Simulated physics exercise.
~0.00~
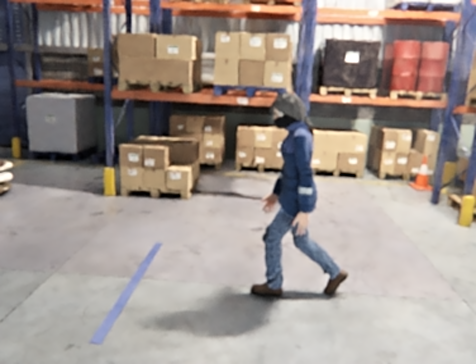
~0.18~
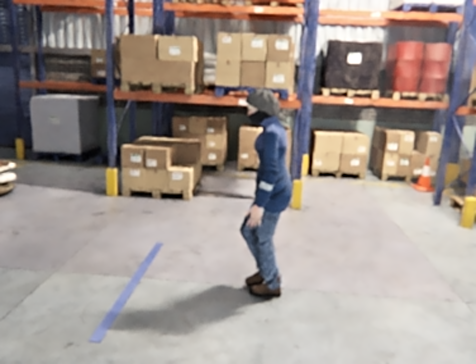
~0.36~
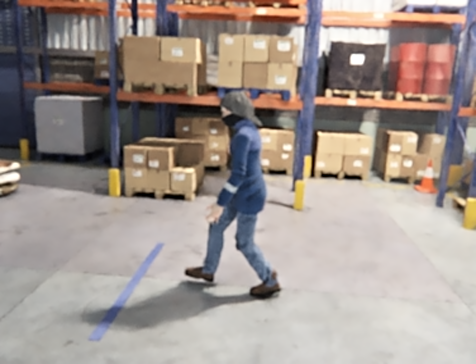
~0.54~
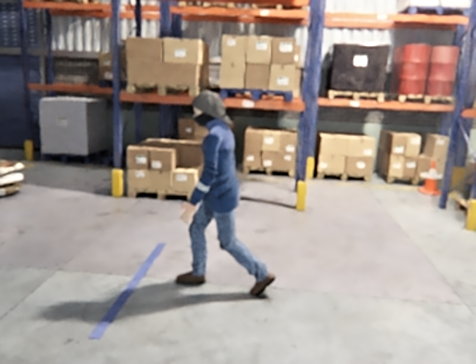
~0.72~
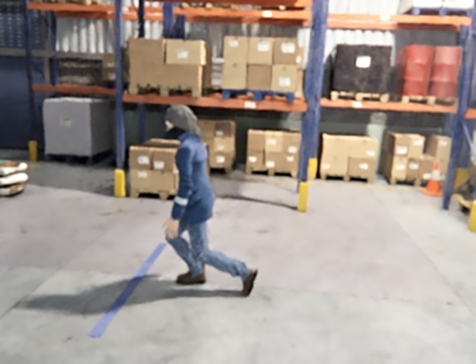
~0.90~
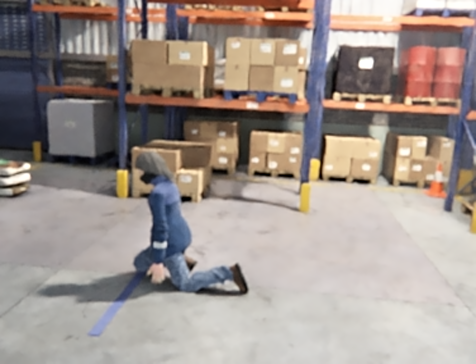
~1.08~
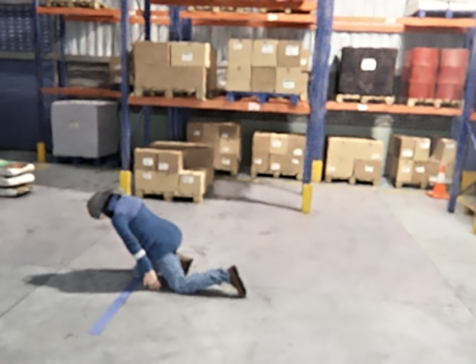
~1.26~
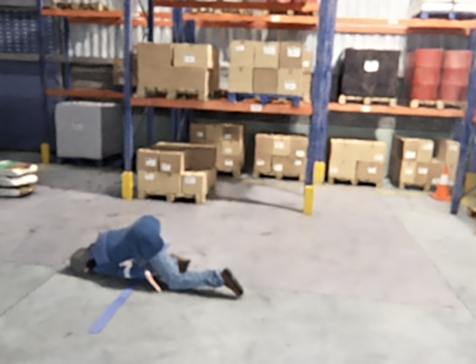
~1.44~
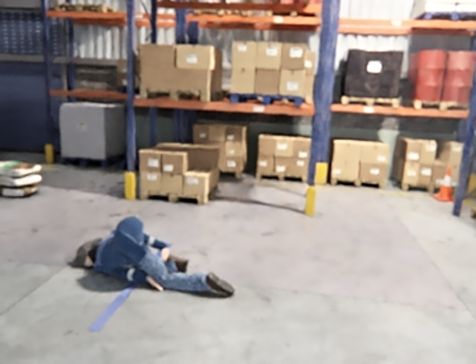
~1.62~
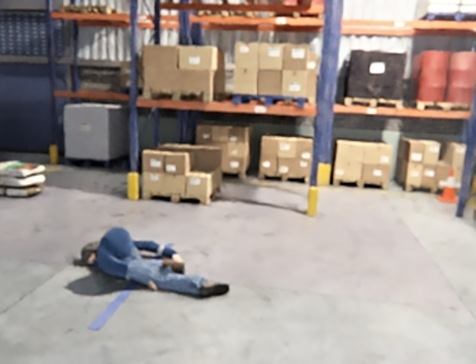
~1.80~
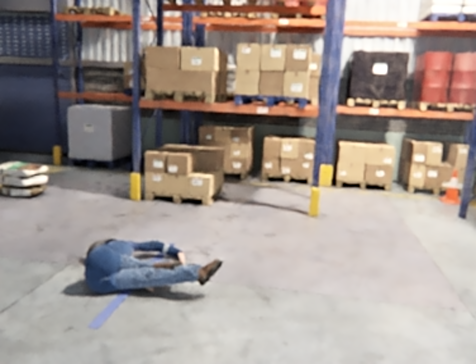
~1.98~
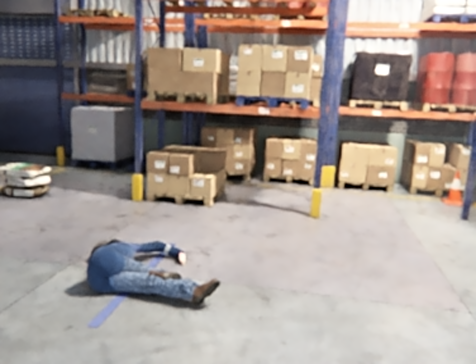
A person in a dark blue jacket, jeans and a grey head covering walks leftward across the grey concrete floor of a warehouse, seen from slightly above by a camera drifting gently sideways. A blue strip marks the floor at left, and behind stand blue and orange racks with cardboard boxes, red drums and yellow post guards. Nearing the strip, the person sinks onto the knees, arms low, then pitches forward, head first, to the floor. The body rolls onto its side, legs shifting slightly, and ends lying across the strip, head, chest and hips beyond it, feet pointing right.
